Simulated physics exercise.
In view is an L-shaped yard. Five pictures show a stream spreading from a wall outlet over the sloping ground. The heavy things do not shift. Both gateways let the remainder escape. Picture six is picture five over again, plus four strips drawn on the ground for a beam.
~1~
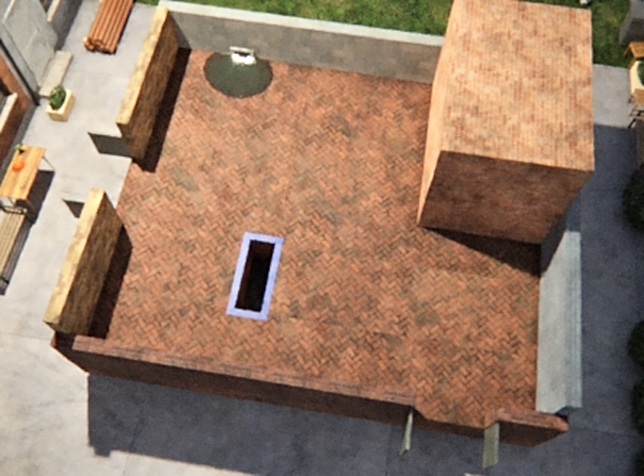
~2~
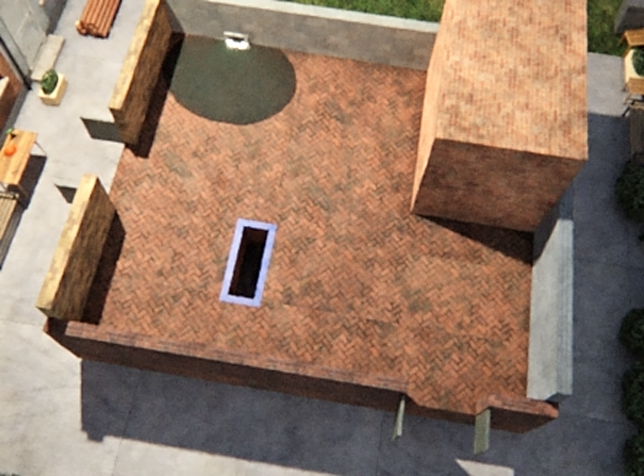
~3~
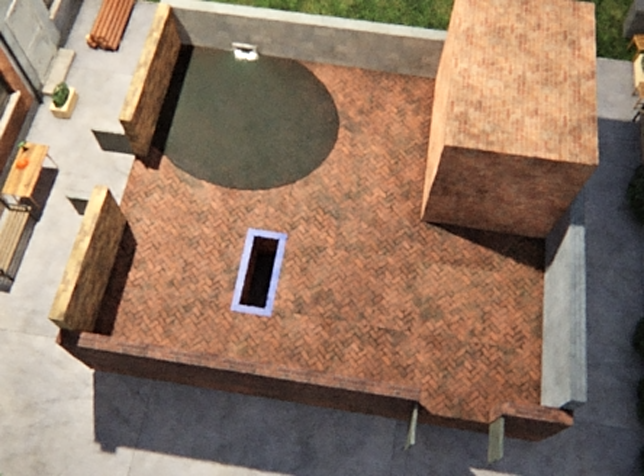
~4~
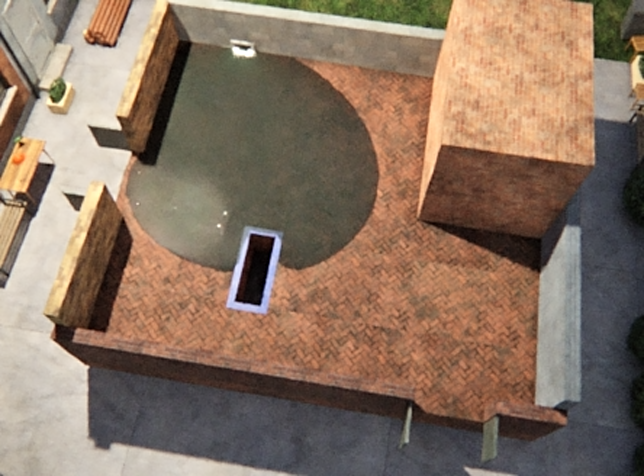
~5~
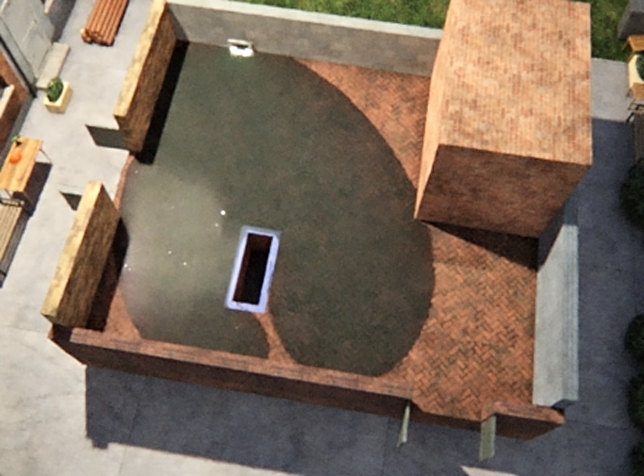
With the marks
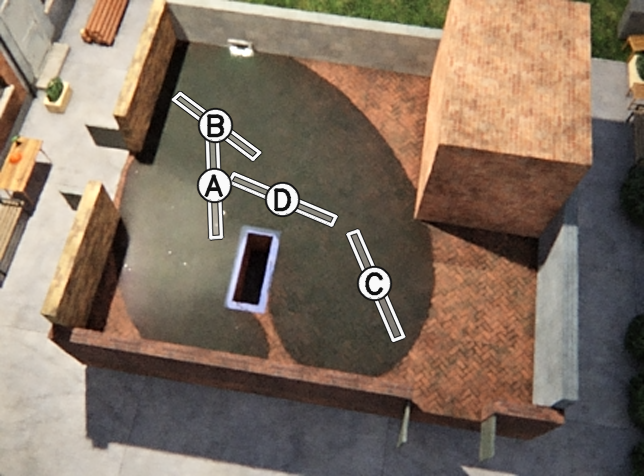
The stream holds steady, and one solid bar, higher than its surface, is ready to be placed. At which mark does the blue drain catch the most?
The answer is position C.
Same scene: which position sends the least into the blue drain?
It is B.
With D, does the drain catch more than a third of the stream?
No, it does not.
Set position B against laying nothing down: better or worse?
Position B is worse.
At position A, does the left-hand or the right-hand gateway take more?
More leaves on the right.
On the marked copy, A from (212, 137) to (216, 237); B from (176, 96) to (256, 155); C from (352, 232) to (398, 338); D from (231, 177) to (333, 220).
For position A, about 20 % of the stream goes into the blue drain, about 80 % out by the gates.
For position B, about 11 % of the stream goes into the blue drain, about 88 % out by the gates.
For position C, about 30 % of the stream goes into the blue drain, about 70 % out by the gates.
For position D, about 20 % of the stream goes into the blue drain, about 80 % out by the gates.
